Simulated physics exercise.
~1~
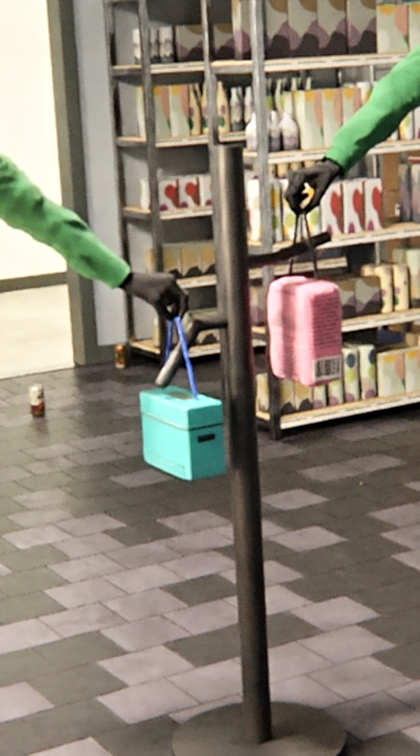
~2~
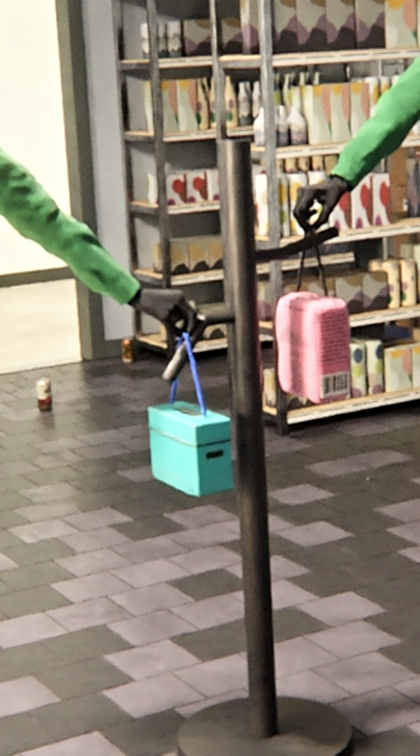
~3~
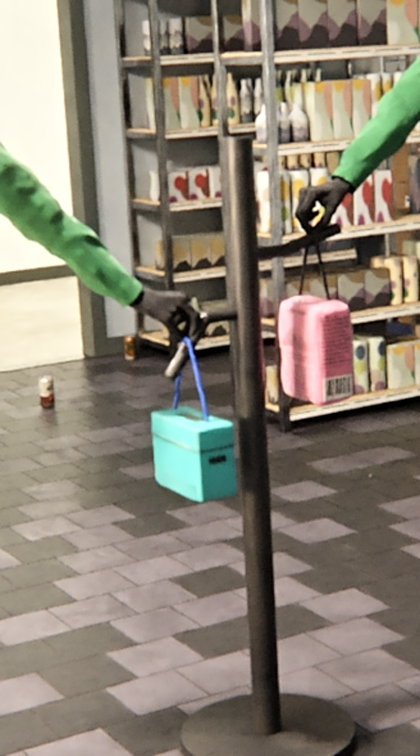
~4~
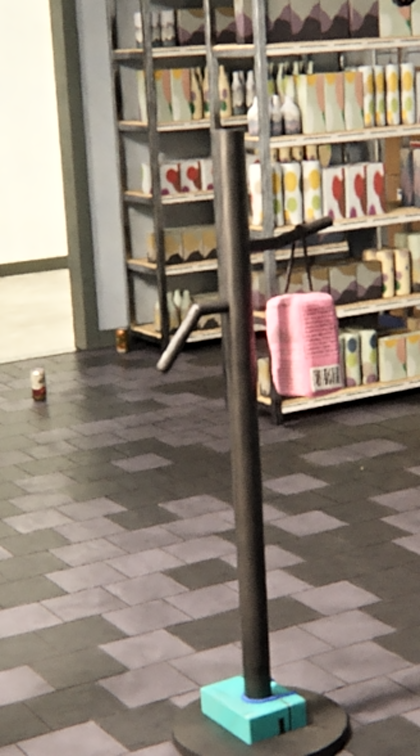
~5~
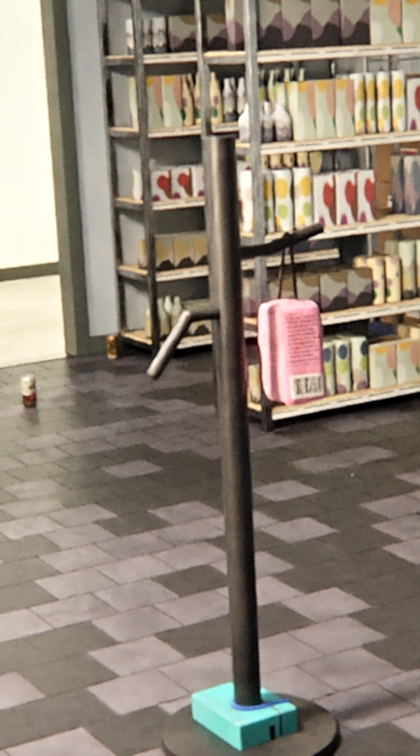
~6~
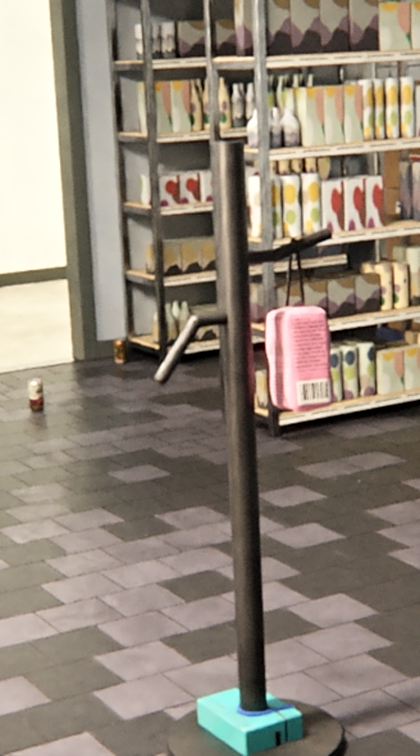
Two green-sleeved arms in dark gloves lower a turquoise case and a pink sack by their loops onto a dark stand's pegs and let go; the turquoise case drops off the downward-slanting left peg to the stand's base, while the pink sack stays hanging on the right.
